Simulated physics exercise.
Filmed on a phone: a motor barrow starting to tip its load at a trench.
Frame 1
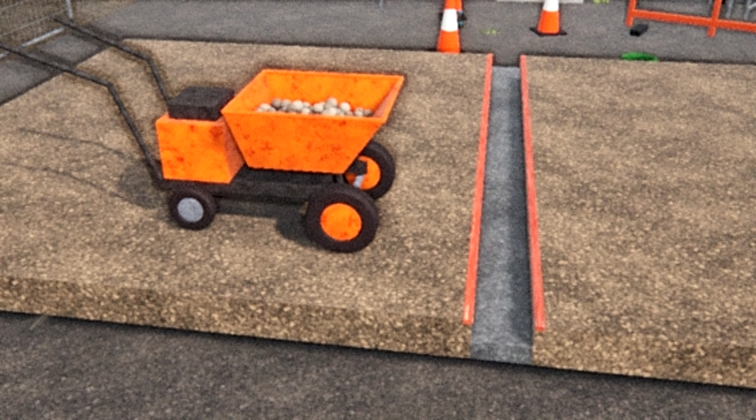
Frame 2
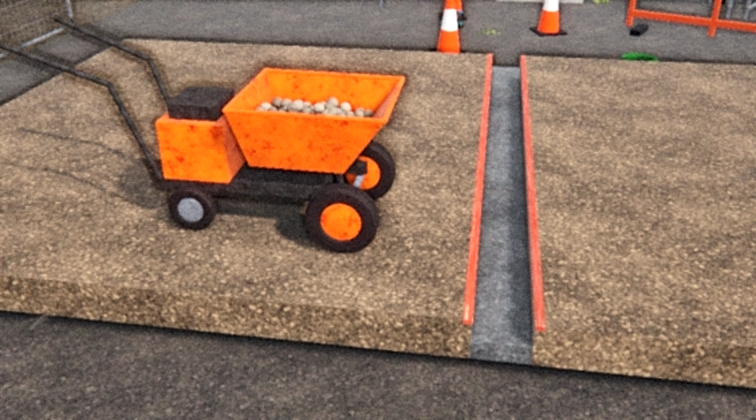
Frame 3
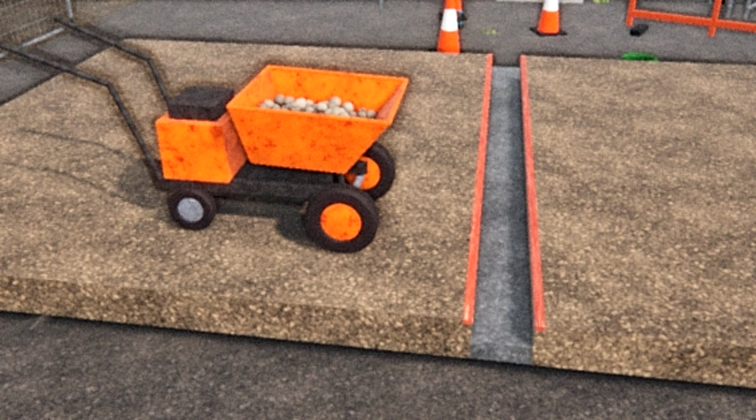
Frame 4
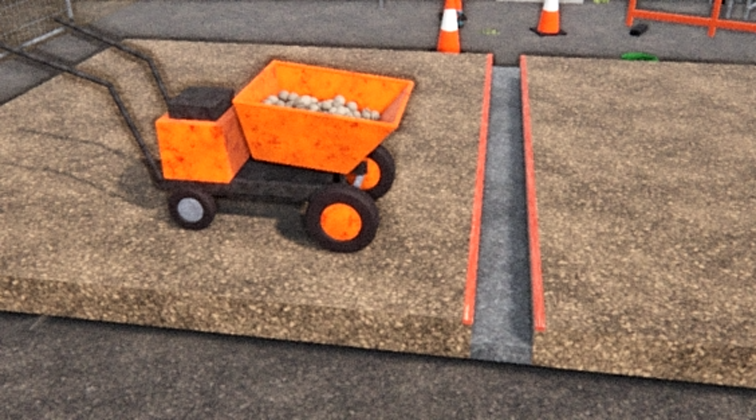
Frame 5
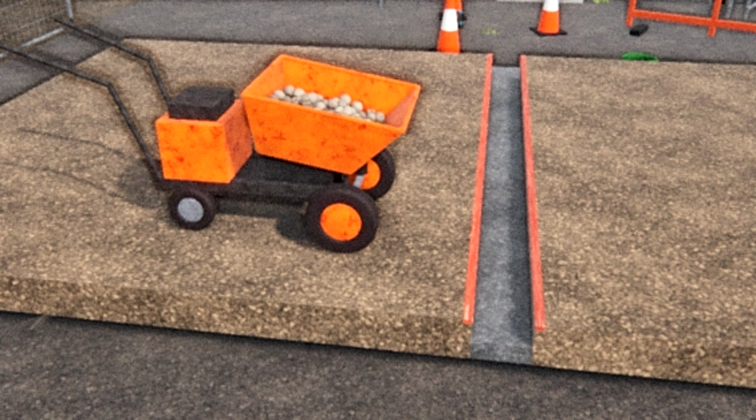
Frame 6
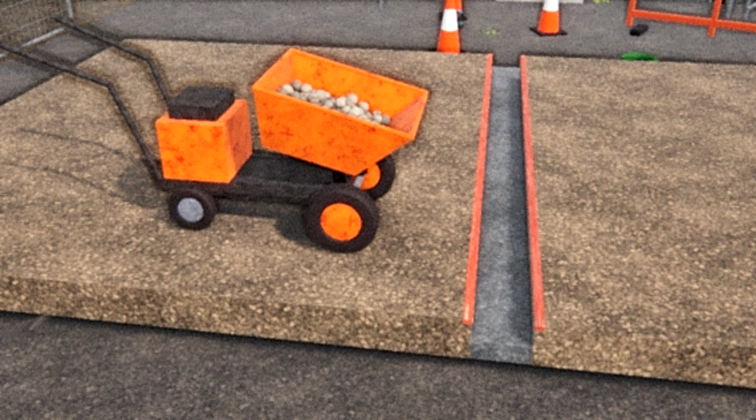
An orange motor barrow with a skip of pale, rounded pebbles stands on a raised slab of brown gravelly ground, seen from slightly above and to one side. Its black handles reach back to the left, while a narrow grey trench edged in red lies to the right, with orange-and-white cones behind. The skip tilts slowly rightward, its rear rising, while the wheels and camera stay still.
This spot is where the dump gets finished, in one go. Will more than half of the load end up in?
Yes, the trench is left with most of the load.
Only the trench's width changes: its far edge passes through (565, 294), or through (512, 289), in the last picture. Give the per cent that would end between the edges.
Close to 80 per cent in the first, close to 50 per cent in the second.
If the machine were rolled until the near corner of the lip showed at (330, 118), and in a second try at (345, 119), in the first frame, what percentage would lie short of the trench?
Position 1: Near 50 %; position 2: Near 40 %.
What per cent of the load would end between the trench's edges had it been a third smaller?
Share: Approx. 80 %.
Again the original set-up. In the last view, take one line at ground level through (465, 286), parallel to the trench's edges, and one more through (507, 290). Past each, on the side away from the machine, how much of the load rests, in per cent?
Estimate: 80 % and 30 %, respectively.
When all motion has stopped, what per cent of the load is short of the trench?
Roughly 10 in a hundred.
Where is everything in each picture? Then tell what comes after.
In the first picture, lip of the skip at (383, 121), level; top of the load at (302, 119), river pebbles; first edge of the trench at (471, 286); far edge at (538, 292), the trench under half as wide as the skip, and shallow for its width.
In the second picture, lip of the skip at (384, 122), level; top of the load at (303, 119).
In the third picture, lip of the skip at (388, 123), tipped barely; top of the load at (296, 117).
In the fourth picture, lip of the skip at (394, 127), tipped a little; top of the load at (300, 115).
In the fifth picture, lip of the skip at (402, 131), tipped a little; top of the load at (306, 112).
In the sixth picture, lip of the skip at (411, 138), tipped clearly; top of the load at (302, 109); first edge of the trench at (471, 286); far edge at (538, 292).
Soon after the last picture, skip tipped steeply; all in the skip.
A little later, skip tipped right over; most in the skip; a small part short of the trench; a small part in or heaped over the trench; a stray few falling.
Later still, skip tipped right over; about a quarter in the skip; a small part short of the trench; about two thirds in or heaped over the trench; a stray few beyond it.
At rest, skip tipped right over; a small part in the skip; a small part short of the trench; most in or heaped over the trench; a stray few beyond it.
